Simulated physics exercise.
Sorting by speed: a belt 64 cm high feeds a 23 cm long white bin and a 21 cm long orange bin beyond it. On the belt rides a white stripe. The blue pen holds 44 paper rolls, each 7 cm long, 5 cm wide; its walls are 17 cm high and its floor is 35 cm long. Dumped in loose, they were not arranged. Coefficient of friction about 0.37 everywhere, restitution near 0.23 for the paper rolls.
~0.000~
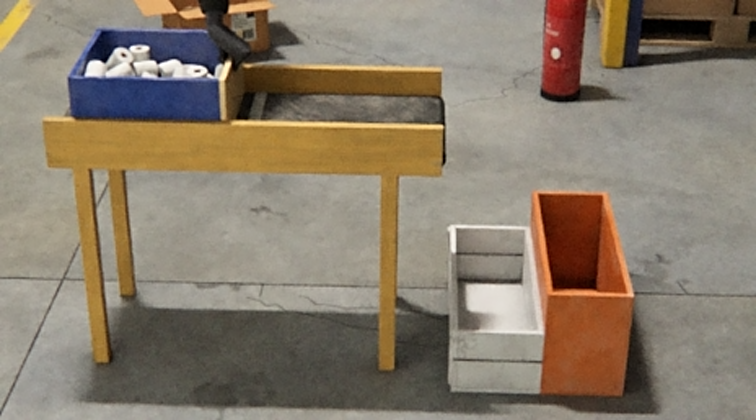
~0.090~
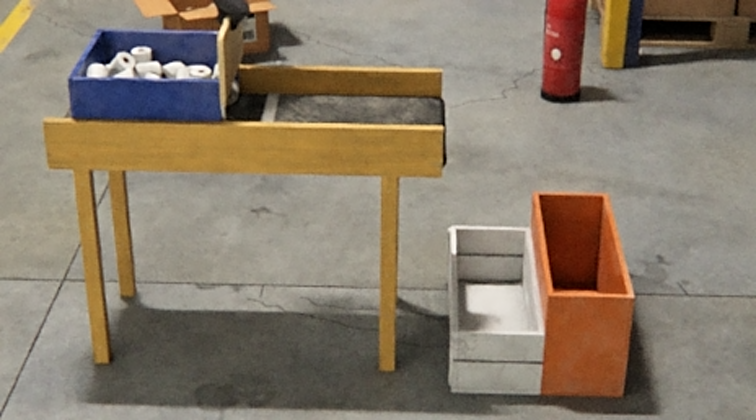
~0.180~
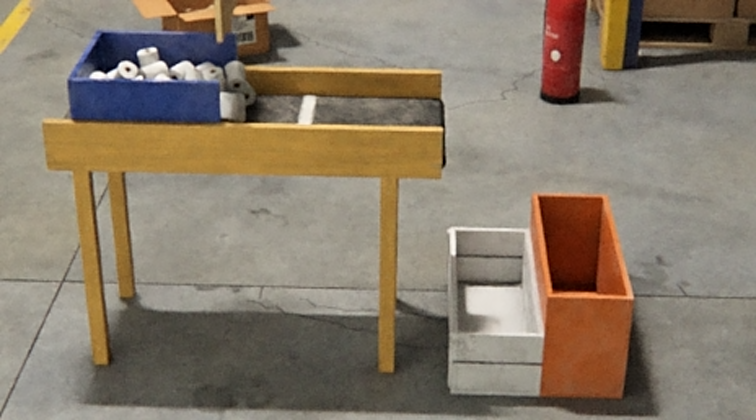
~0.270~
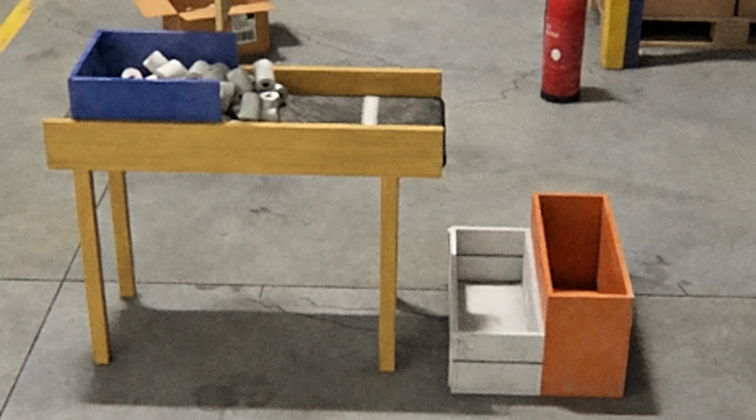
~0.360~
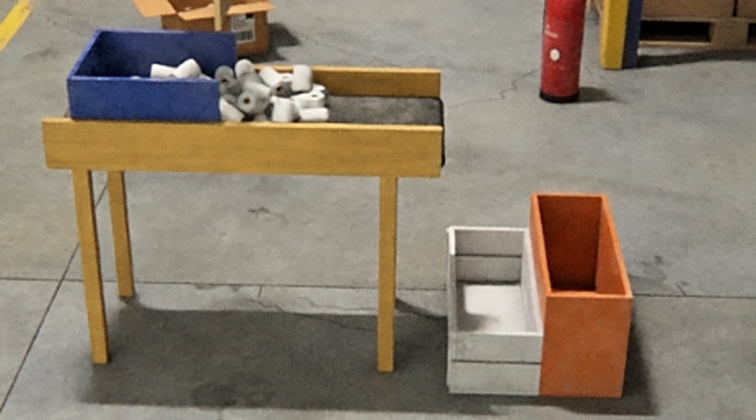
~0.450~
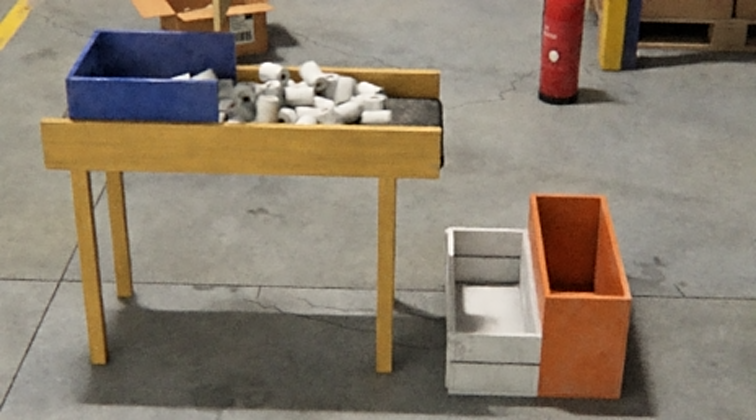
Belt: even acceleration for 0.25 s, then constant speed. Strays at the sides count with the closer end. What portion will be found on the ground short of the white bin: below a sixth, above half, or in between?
Short of the white bin: Under one in six of them end up on the ground.
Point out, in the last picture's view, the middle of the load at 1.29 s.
Roughly at pixel (724, 327).
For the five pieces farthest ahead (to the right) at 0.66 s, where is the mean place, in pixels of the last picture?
Their centre is around (524, 131).
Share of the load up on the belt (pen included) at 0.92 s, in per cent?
It comes to about 15 per cent.
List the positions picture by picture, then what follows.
In the first picture (we follow the rim corner now nearest the camera), blue pen at (219, 79); white bin at (539, 332); belt has run 0 cm; nothing out yet.
In the second picture, blue pen at (220, 80); belt has run 3 cm.
In the third picture, blue pen at (219, 82); belt has run 13 cm; 1 out, the lowest roll at (243, 92).
In the fourth picture, blue pen at (219, 81); belt has run 29 cm; 10 out, the lowest roll at (241, 114).
In the fifth picture, blue pen at (218, 80); belt has run 47 cm; 20 out.
In the sixth picture, blue pen at (217, 81); white bin at (536, 335); belt has run 66 cm; 29 out.
After 0.66 s, 3 still in the blue pen, 29 on the belt and 12 in the air.
After 0.92 s, 1 in the orange bin, 7 on the belt, 4 on the ground beyond the orange bin and 32 in the air.
After 1.29 s, 7 in the orange bin, 1 on the belt, 24 on the ground beyond the orange bin and 12 in the air.
Final count (at 1.76 s), 1 in the white bin, 9 in the orange bin and 34 on the ground beyond the orange bin. Asked share, 0 of 44, 0 per cent.
